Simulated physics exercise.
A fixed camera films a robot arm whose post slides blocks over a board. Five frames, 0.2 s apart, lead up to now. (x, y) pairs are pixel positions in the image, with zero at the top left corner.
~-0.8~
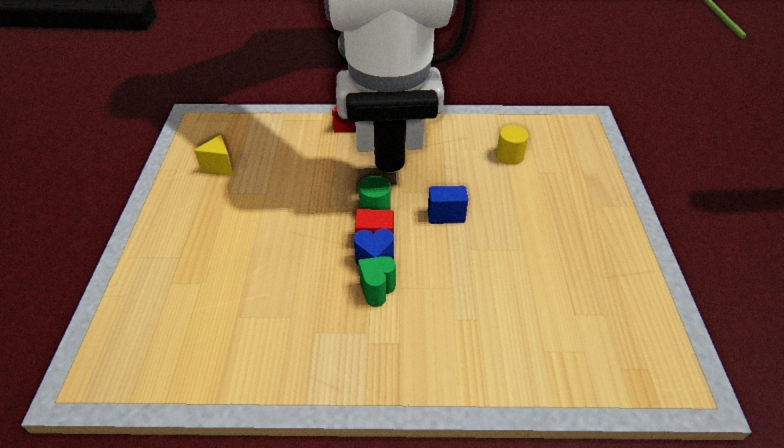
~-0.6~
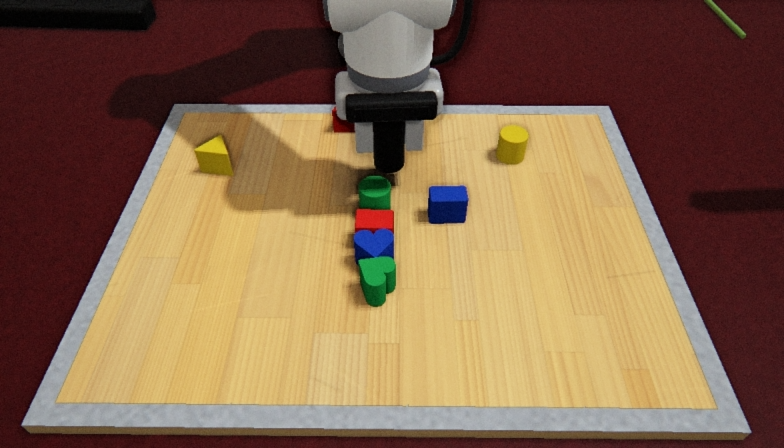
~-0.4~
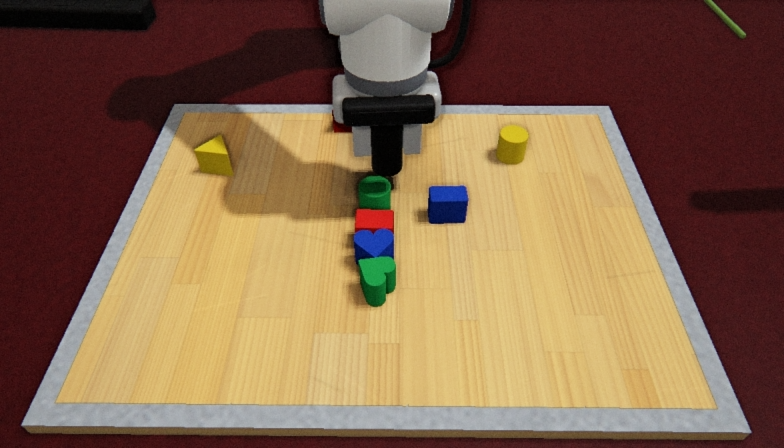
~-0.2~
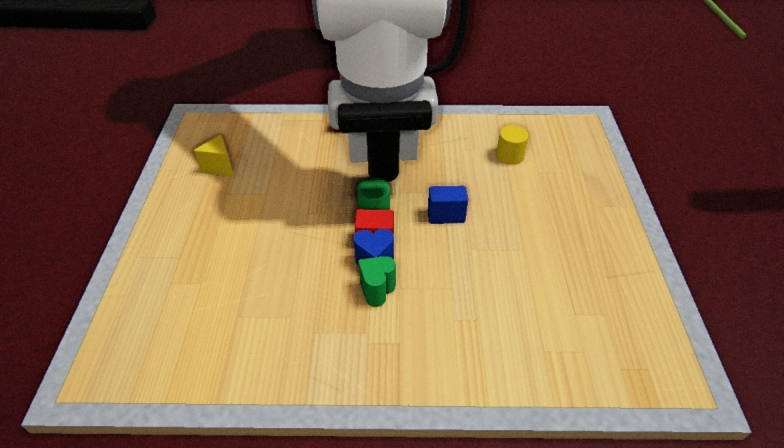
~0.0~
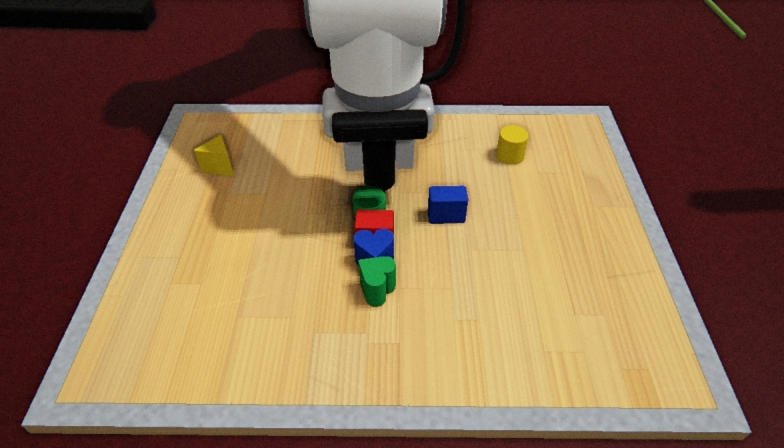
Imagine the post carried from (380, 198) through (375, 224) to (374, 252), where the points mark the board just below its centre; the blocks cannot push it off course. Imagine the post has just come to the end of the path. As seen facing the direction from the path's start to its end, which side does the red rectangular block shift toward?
Seen from start to end, it moves right.
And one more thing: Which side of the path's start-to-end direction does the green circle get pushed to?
It moves right.
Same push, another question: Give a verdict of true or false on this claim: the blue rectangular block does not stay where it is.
It is false.
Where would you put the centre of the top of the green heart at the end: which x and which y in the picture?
Put as a pixel place, it's (385, 291).
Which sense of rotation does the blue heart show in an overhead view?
Its rotation is counterclockwise.
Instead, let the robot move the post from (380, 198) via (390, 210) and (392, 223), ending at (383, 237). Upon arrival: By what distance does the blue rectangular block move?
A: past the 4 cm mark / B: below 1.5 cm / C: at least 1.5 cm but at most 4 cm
I'll go with B - below 1.5 cm.
On the path given first. Halfway along, post at (375, 207); green circle at (351, 219); blue heart at (376, 261), turned 35° anticlockwise; red rectangular block at (359, 243), turned 40° anticlockwise; green heart at (384, 286), turned 20° clockwise.
At the end, post at (373, 235); green circle at (338, 230); blue heart at (376, 266), turned 45° anticlockwise; red rectangular block at (351, 253), turned 50° anticlockwise; green heart at (385, 291); blue rectangular block unmoved.
